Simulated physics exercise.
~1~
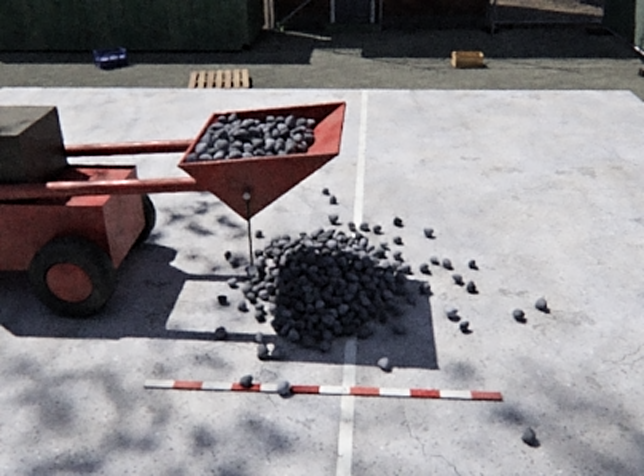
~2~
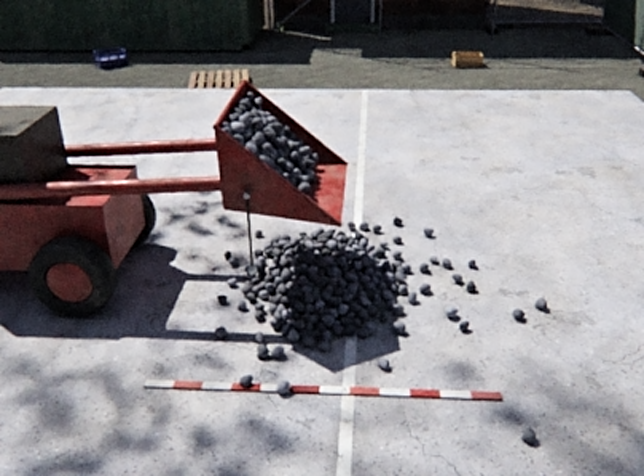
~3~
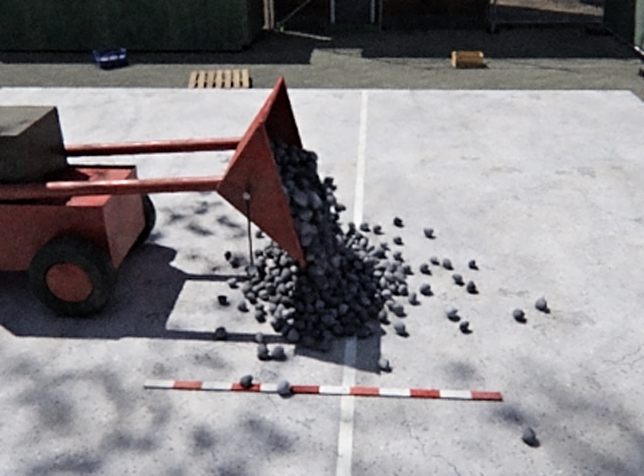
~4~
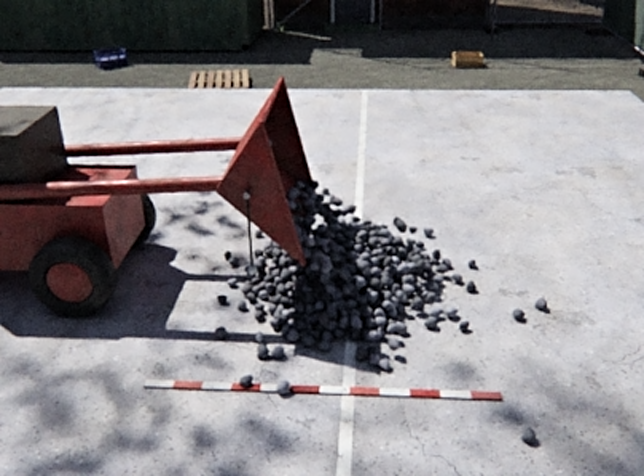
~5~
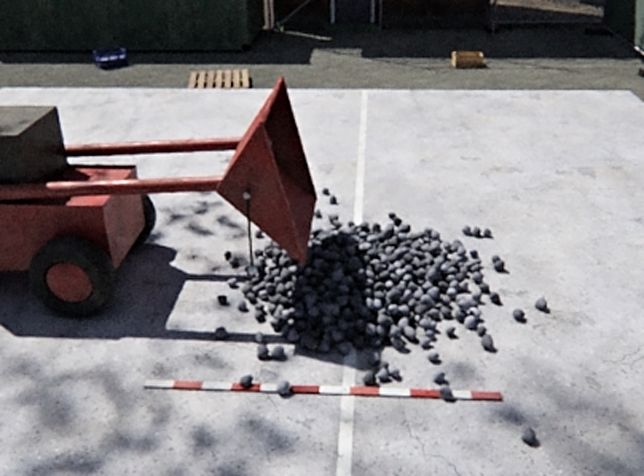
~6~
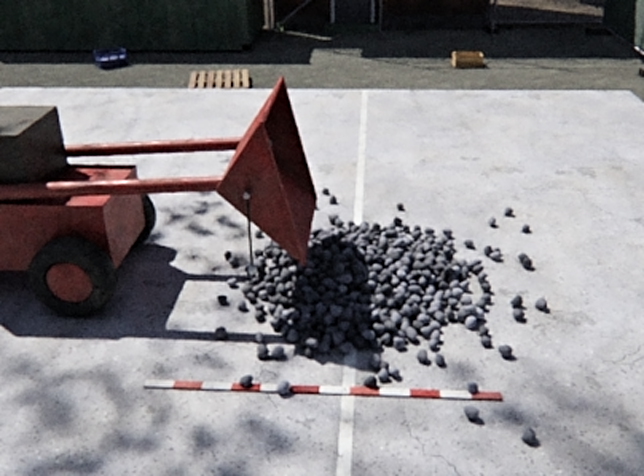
On a sunlit concrete yard, a small red loader at the left holds a bucket heaped with dark grey stones above a loose pile of similar stones. A pale painted line crosses the ground, and a red and white staff lies in front. The bucket tips forward to the right, and its stones slide toward the lower lip. It swings steeply down and stops as the stones pour onto the pile. They spread rightward across the line, a few rolling farther out. Finally the bucket hangs tilted and emptied beside a wider heap straddling the line.
